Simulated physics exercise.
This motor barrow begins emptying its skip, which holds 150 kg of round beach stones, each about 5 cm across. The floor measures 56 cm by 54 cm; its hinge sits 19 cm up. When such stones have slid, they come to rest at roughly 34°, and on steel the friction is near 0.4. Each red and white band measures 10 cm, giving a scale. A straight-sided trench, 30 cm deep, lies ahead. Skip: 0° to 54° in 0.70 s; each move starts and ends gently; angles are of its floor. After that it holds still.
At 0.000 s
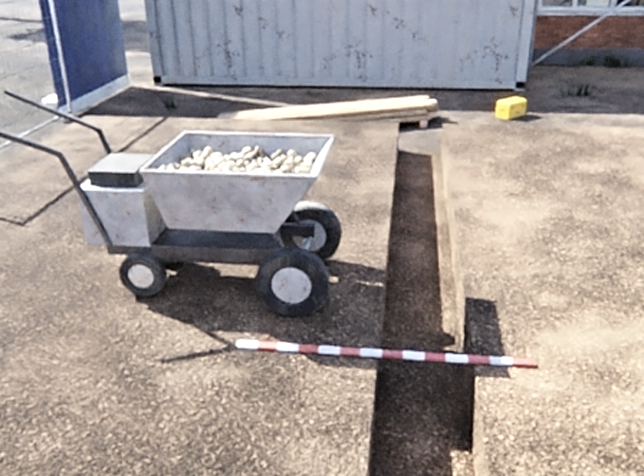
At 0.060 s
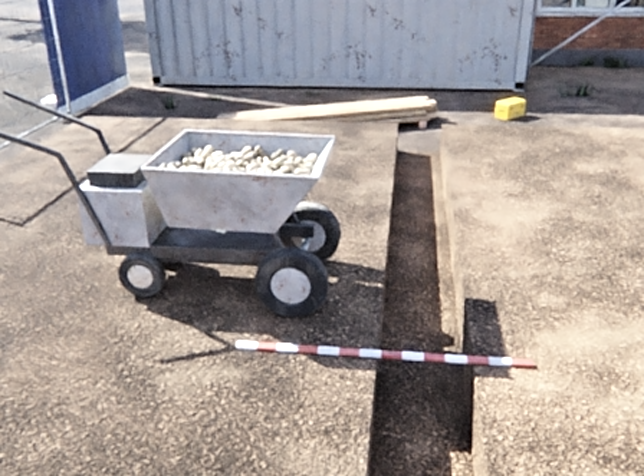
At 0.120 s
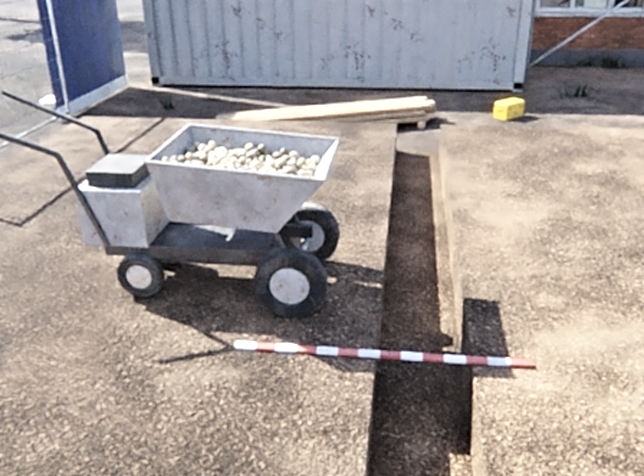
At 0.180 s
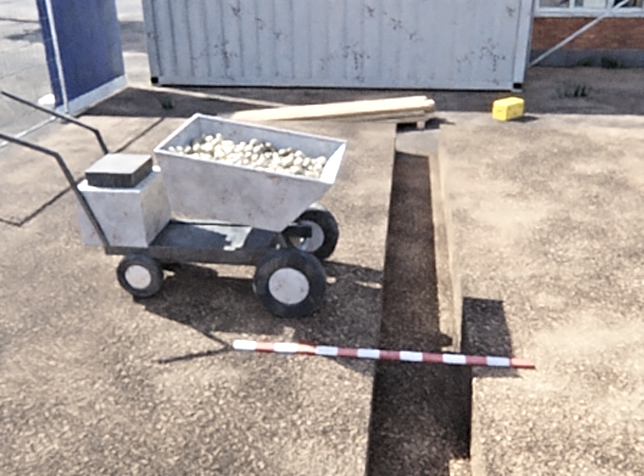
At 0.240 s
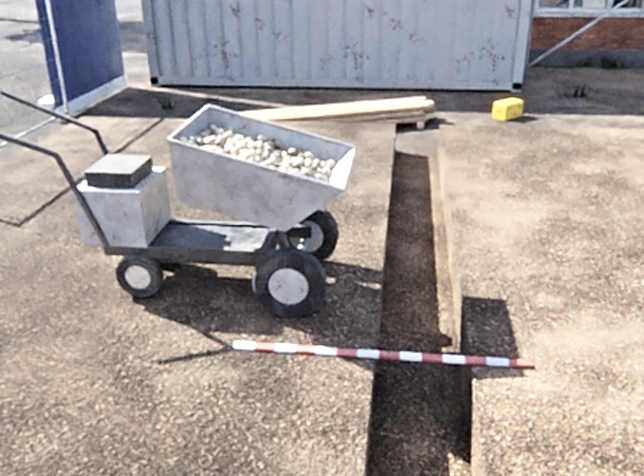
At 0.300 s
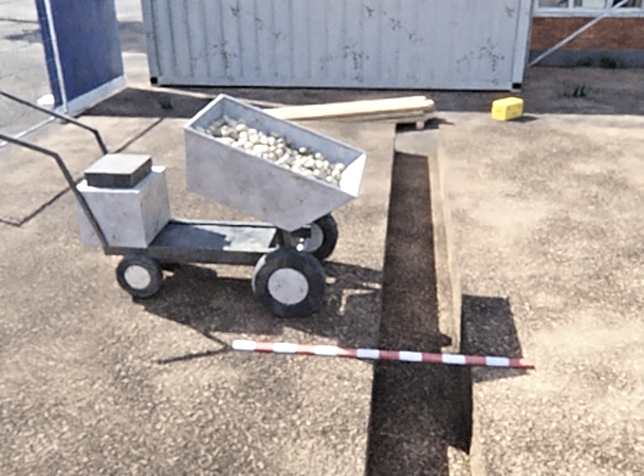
The barrow's grey skip of pale stones tilts steadily down to the right.
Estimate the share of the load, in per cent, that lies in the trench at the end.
I would say 36 per cent of the load lies in the trench at the end.
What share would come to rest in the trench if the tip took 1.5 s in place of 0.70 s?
Probably about 45 in a hundred.
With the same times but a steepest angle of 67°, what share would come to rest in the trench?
In that case near 60 per cent.
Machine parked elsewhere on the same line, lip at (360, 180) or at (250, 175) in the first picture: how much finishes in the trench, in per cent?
First place: Near 10%; second place: Near 45%.
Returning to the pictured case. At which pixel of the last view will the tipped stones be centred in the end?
I'd put it close to (447, 330).
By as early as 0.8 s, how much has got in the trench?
Some 5 per cent.
After 0.5 s the floor is at 45°; 100 % in the skip; the foremost stones are at (369, 213).
After 0.8 s the floor is at 54°; 93 % in the skip, 7 % in the trench; the foremost stones are at (440, 242).
After 1.1 s the floor is at 54°; 59 % in the skip, 23 % in the trench, 18 % past the trench; the foremost stones are at (551, 302).
After 3.1 s the floor is at 54°; 43 % in the skip, 36 % in the trench, 22 % past the trench; the foremost stones are past the picture's edge.
